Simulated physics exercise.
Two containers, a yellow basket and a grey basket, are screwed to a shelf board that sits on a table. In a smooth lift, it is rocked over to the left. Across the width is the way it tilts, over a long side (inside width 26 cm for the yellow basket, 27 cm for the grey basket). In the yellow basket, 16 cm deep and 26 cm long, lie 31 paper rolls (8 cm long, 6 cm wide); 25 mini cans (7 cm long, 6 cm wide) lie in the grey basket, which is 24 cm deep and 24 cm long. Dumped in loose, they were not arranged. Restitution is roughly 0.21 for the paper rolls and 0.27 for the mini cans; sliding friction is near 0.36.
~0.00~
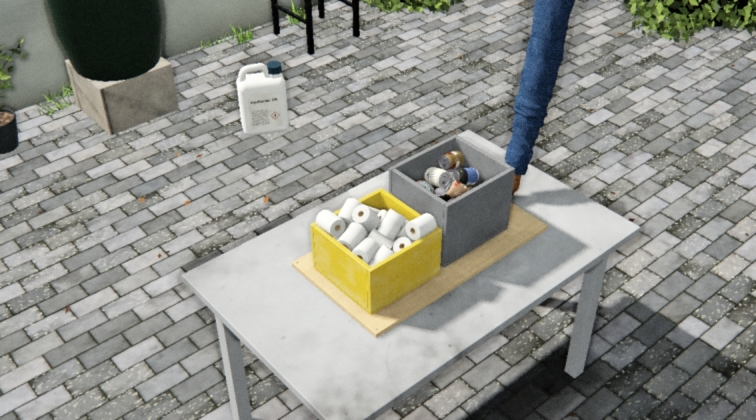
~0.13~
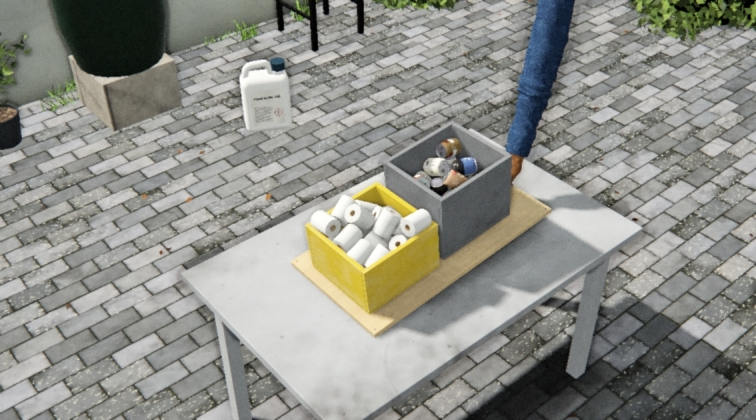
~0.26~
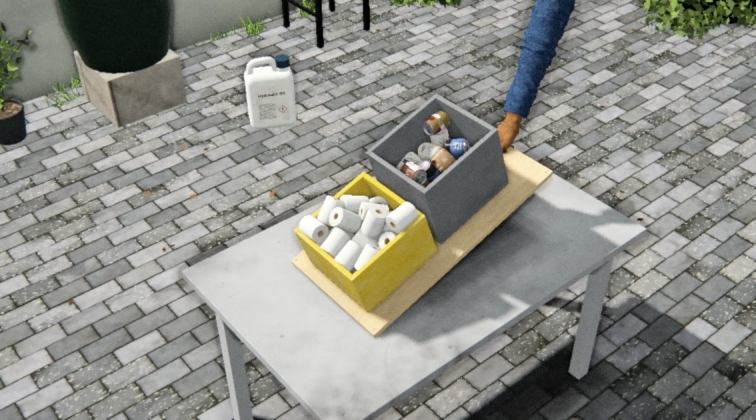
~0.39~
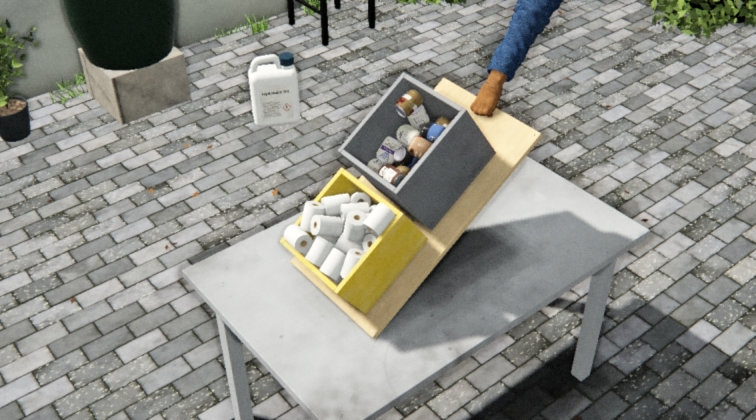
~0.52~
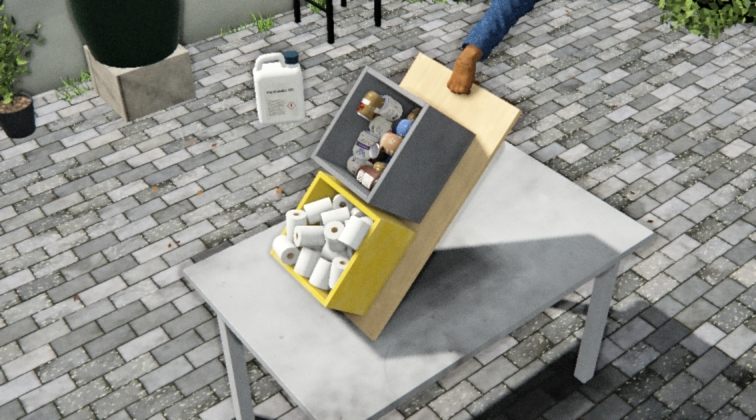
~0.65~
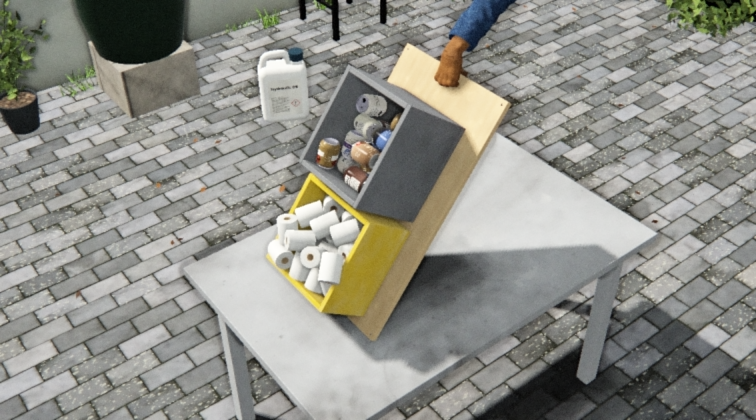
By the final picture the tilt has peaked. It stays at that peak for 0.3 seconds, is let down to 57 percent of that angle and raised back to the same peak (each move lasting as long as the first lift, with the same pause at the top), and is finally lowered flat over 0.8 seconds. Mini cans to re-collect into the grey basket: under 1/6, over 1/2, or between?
Under 1/6.
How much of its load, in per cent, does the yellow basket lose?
Yellow basket: 10%.
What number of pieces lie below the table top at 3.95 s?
Roughly 1.
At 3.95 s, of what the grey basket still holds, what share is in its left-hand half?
I'd say near 60 out of a hundred.
After 1.18 s, tilt 46°; the yellow basket is down by 2 of 31 and the grey basket has all 25.
After 1.84 s, tilt 37°; the yellow basket is down by 2 of 31 and the grey basket has all 25.
After 2.76 s, tilt 44°; the yellow basket is down by 2 of 31 and the grey basket has all 25.
Final count (at 3.95 s), the yellow basket is down by 2 of 31 and the grey basket has all 25. Asked share, 0 of 25, 0 per cent.
